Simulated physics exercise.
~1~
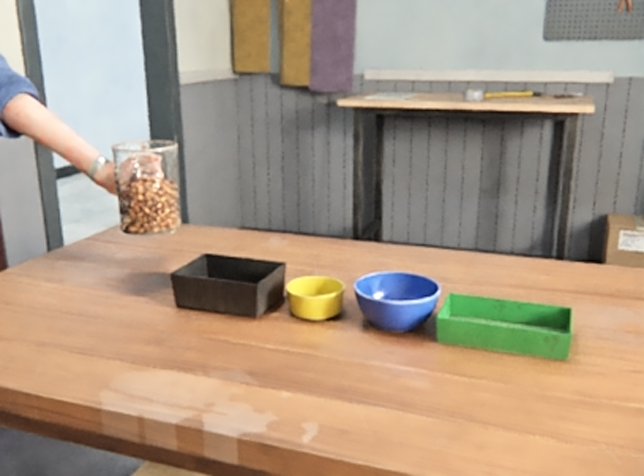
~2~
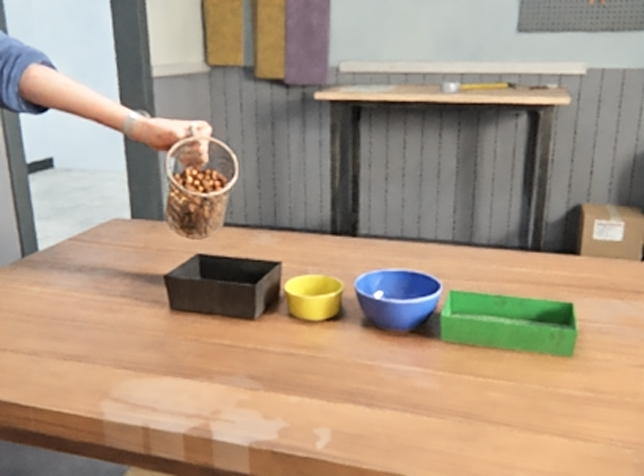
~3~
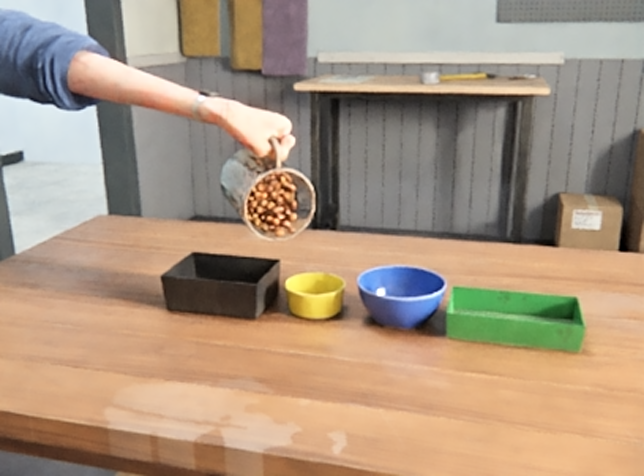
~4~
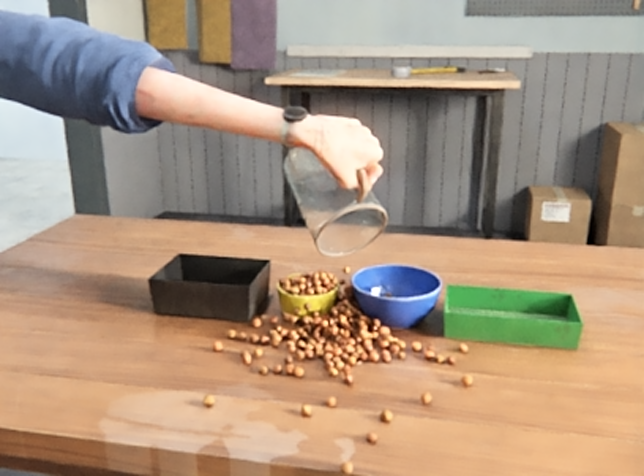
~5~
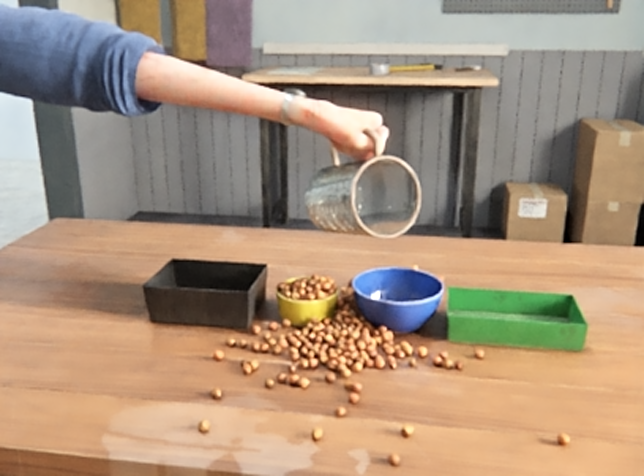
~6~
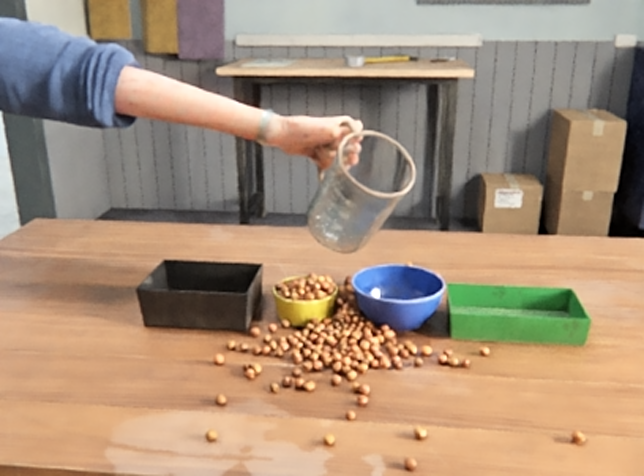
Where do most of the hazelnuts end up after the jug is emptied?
Most end up spilled on the table, and a large share fills the yellow dish. The blue bowl gets very few, and the black tin, the green tin and the jug are left with practically none.
